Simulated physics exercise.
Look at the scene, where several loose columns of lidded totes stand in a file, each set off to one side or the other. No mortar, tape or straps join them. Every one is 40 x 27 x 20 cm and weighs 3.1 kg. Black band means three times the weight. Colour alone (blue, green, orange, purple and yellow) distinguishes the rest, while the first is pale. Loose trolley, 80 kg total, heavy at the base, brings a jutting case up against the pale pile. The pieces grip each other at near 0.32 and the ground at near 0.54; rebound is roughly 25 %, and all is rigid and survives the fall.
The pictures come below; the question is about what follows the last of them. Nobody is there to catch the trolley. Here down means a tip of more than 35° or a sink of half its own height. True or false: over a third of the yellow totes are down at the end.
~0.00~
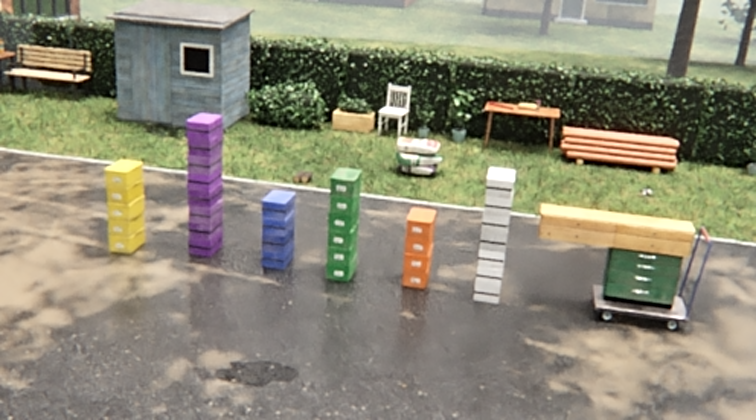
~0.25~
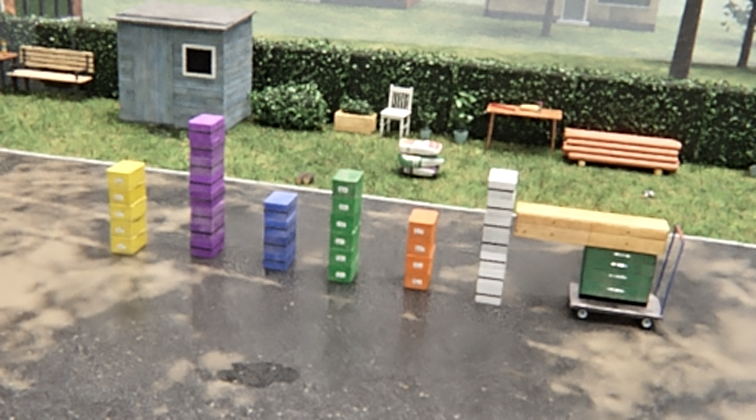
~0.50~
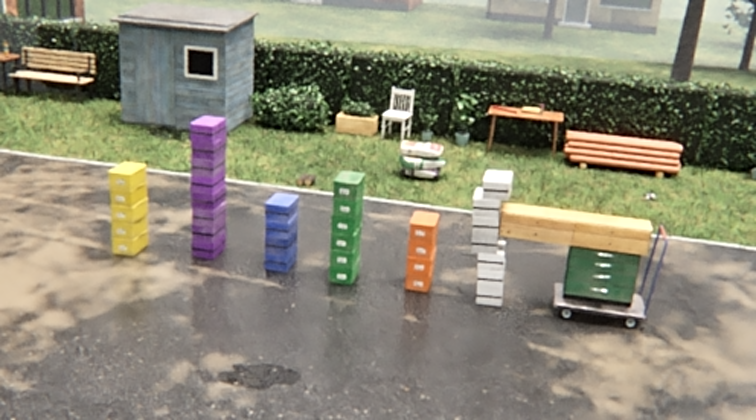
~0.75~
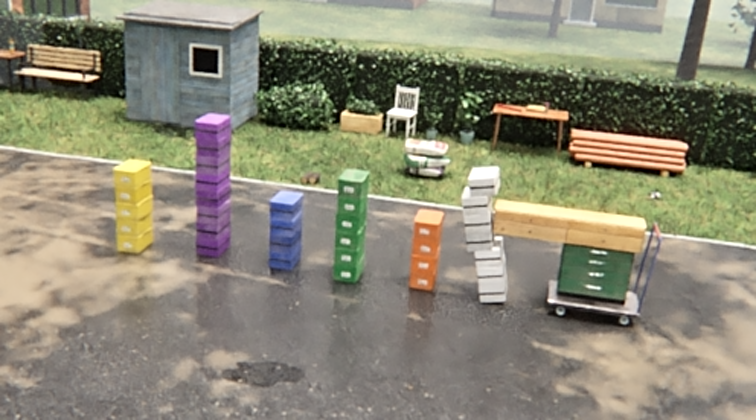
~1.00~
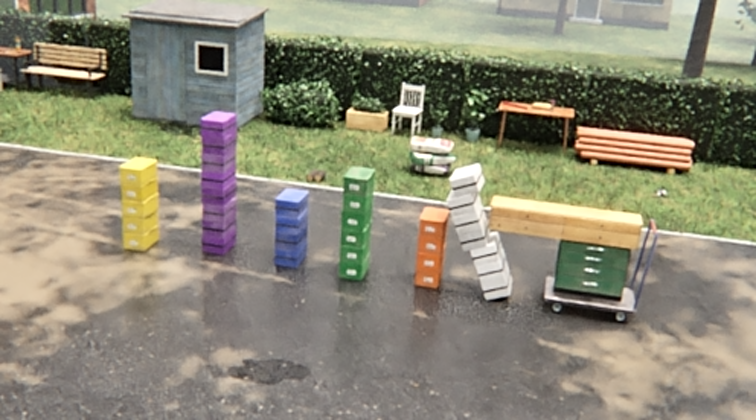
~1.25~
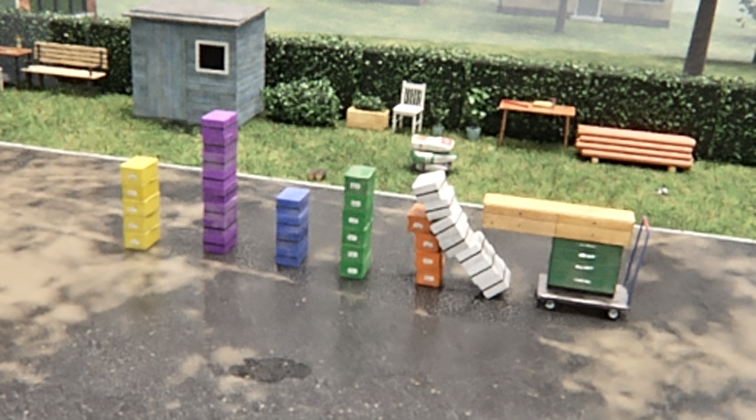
False.
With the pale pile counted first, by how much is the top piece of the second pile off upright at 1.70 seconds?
It leans around 20°.
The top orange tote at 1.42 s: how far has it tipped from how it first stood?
Around 10° from its start.
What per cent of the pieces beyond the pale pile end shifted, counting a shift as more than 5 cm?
It comes to 50 percent shifted.
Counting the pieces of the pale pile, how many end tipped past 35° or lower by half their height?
Exactly 7 pale pieces do.
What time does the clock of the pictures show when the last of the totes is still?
At roughly 3.5 seconds.
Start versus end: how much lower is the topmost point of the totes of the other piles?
Roughly 0 centimetres.
After 1.42 s, 7 of the pale pile down; none of the 5 yellow totes down (0 of 27 in all colours); top yellow tote unmoved; top orange tote 8° from how it stood.
After 1.70 s, 7 of the pale pile down; none of the 5 yellow totes down (3 of 27 in all colours); top yellow tote unmoved; top orange tote 21° from how it stood, 18 cm lower.
After 2.14 s, 7 of the pale pile down; none of the 5 yellow totes down (8 of 27 in all colours); top yellow tote unmoved; top green tote 70° from how it stood, 40 cm lower.
After 2.92 s, 7 of the pale pile down; none of the 5 yellow totes down (11 of 27 in all colours); top yellow tote unmoved; top green tote on its side.
In the end (3.8 s), 7 of the pale pile down; none of the 5 yellow totes down (11 of 27 in all colours); top yellow tote unmoved; top green tote upside down. That is 0 per cent. From the last view, middles, top yellow tote near (140, 171), top green tote near (318, 295).
